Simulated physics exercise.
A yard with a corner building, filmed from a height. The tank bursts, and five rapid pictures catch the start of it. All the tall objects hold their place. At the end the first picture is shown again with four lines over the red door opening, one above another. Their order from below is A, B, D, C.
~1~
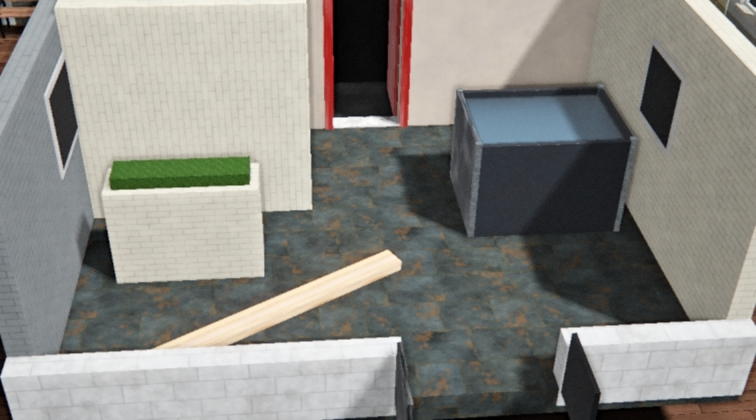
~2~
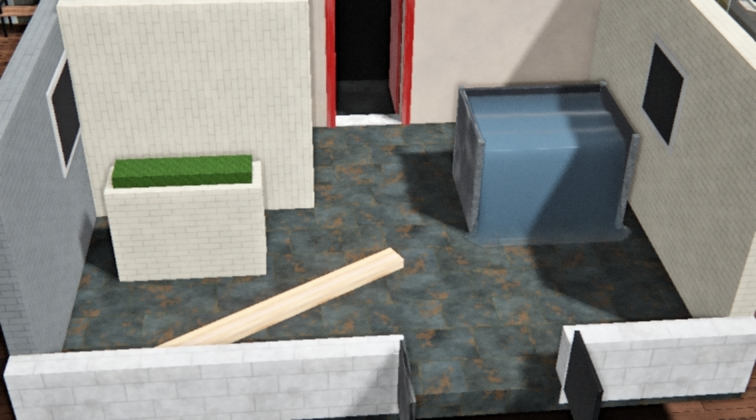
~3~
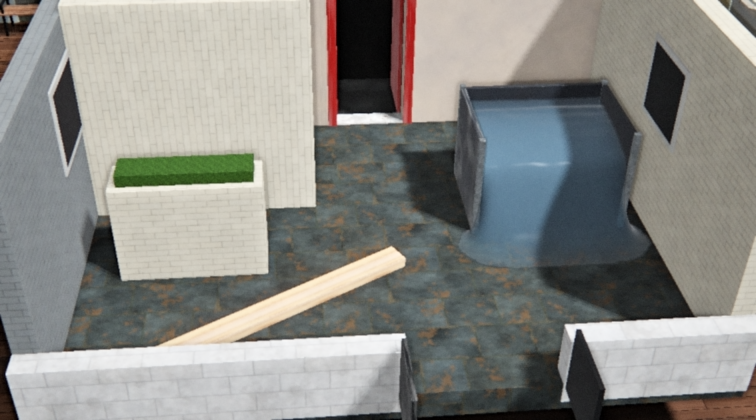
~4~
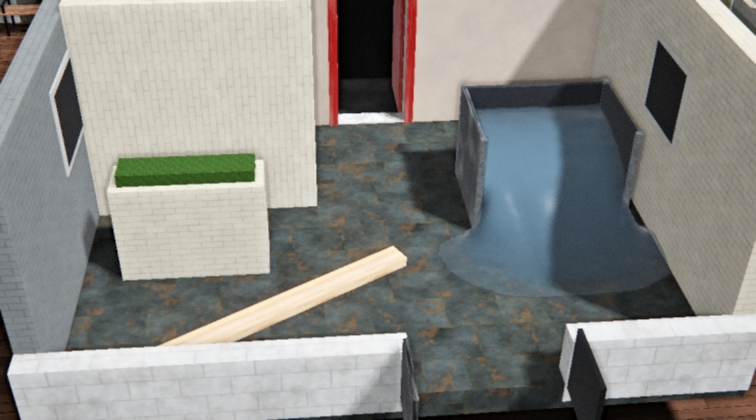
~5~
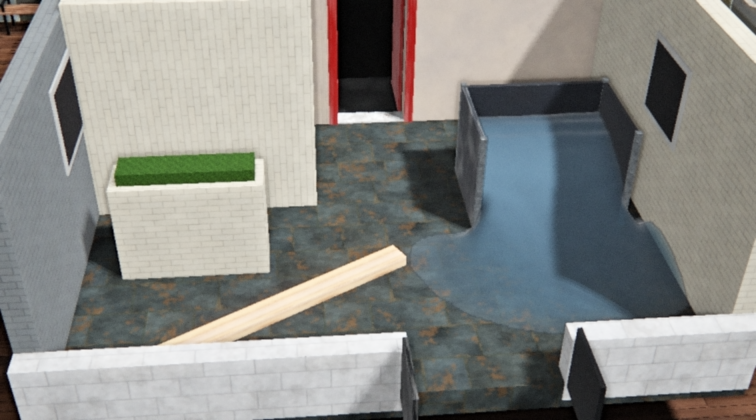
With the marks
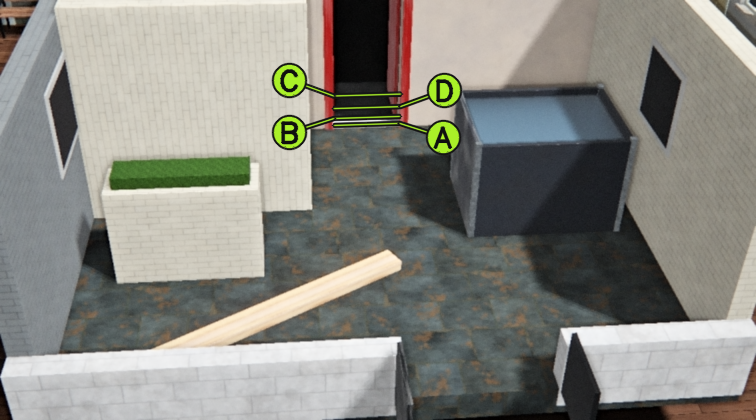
Blue water pours out through the open front of a dark tank at the right of a walled yard with a mottled dark floor, seen from above. A pale block topped with green stands at left, a wooden beam lies near the middle, and a red-framed doorway is behind. The water sinks in the tank and spreads forward and sideways, reaching the beam's end, while everything else stays put.
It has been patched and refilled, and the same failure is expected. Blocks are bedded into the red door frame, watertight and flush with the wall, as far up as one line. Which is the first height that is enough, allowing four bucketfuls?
The limit is A.
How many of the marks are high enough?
All of them.
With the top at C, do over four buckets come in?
No.
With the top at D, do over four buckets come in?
No.
On the marked copy, A at (366, 124); B at (367, 117); C at (367, 95); D at (367, 107); from the bottom up A, B, D, C.
If A is chosen, a splash gets over, under a bucket.
If B is chosen, nothing gets over.
If C is chosen, nothing gets over.
If D is chosen, nothing gets over.
